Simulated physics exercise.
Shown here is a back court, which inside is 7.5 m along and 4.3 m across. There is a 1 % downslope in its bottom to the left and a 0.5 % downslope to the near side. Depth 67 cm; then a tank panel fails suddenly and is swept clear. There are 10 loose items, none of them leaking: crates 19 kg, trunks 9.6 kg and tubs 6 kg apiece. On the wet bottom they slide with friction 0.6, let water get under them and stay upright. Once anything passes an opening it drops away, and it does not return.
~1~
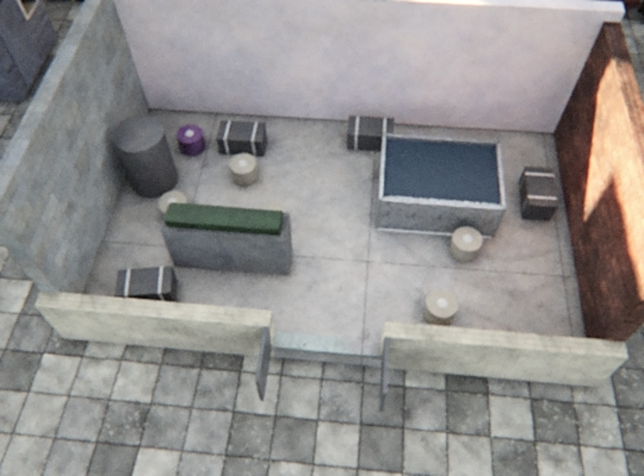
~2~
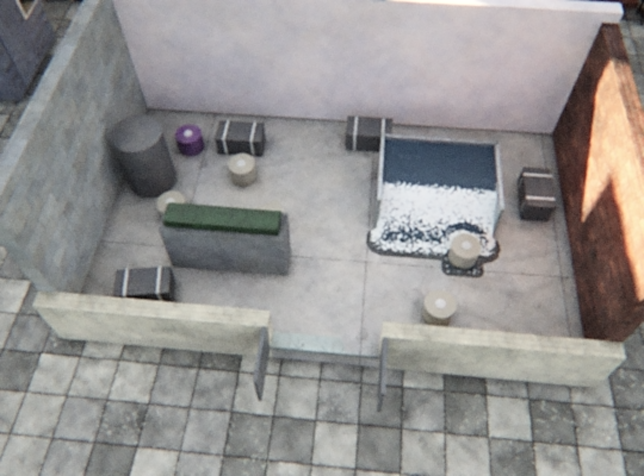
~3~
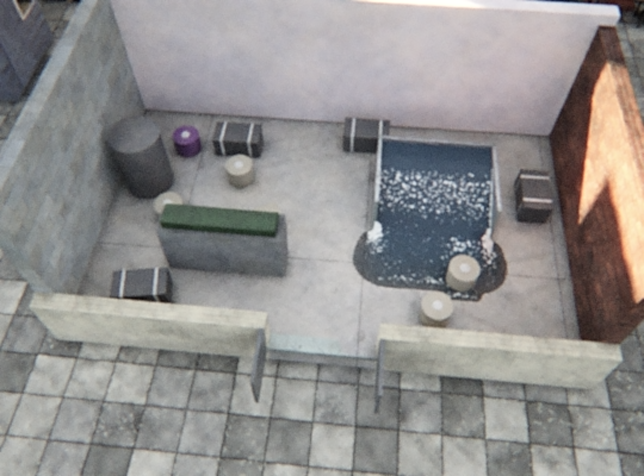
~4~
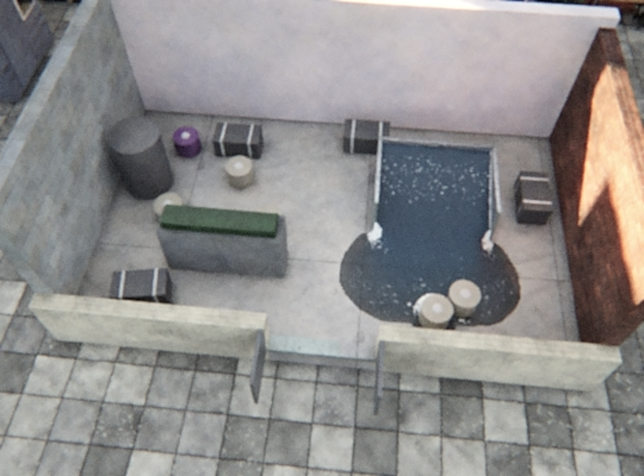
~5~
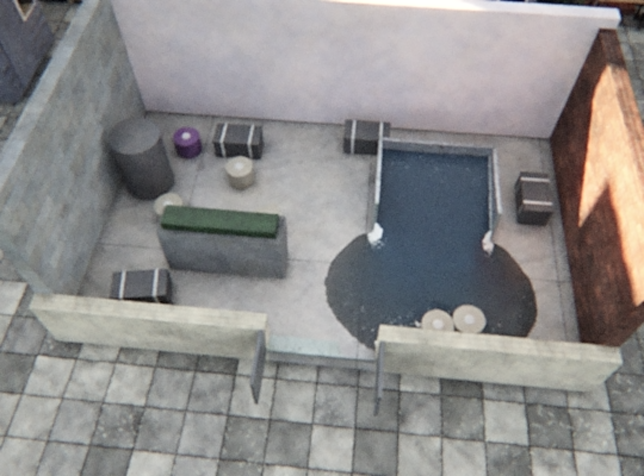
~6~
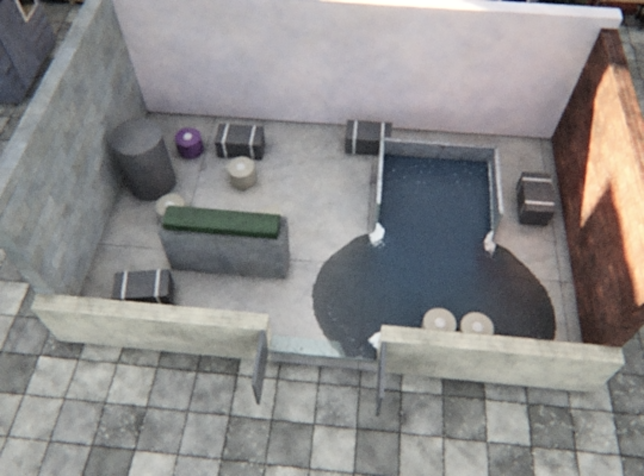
To begin with, a walled court holds a raised pool of dark water, with trunks and tubs standing around it. The pool's near side opens and foaming water pours out, then spreads in a widening rounded sheet toward the near wall, shifting two pale tubs while the purple tub stays put.
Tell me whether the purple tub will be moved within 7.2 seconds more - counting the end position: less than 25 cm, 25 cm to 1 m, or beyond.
Well, as for the purple tub, it keeps to its starting spot.
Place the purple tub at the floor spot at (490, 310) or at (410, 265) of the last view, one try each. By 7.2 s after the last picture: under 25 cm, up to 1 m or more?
Try one, it is swept a long way; try two, it is swept a long way.
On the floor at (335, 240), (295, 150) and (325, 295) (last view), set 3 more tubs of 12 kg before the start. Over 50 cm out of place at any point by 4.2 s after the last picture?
Well, in that order it's lower, lower and higher.
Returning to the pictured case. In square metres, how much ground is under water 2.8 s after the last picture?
18 m2.
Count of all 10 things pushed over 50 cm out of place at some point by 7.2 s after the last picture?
5.
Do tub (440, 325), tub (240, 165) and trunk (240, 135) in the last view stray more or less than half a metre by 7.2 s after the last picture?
Item by item, they came out above the mark, below the mark and below the mark.
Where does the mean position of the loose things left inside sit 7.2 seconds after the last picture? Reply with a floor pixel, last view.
Somewhere near (279, 178).
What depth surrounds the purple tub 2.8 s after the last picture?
0 cm or so.
Then, 0.9 s after the last picture the purple tub is near (188, 137), 0.0 m from its start, aground; 0 of 10 are out; 2 afloat.
Then, 2.8 s after the last picture the purple tub is near (188, 137), 0.0 m from its start, aground; 0 of 10 are out; 4 afloat.
Then, 4.8 s after the last picture the purple tub is near (188, 137), 0.0 m from its start, aground; 0 of 10 are out; 4 afloat.
Then, 7.2 s after the last picture the purple tub is near (188, 137), 0.0 m from its start, aground; 0 of 10 are out; 6 afloat.
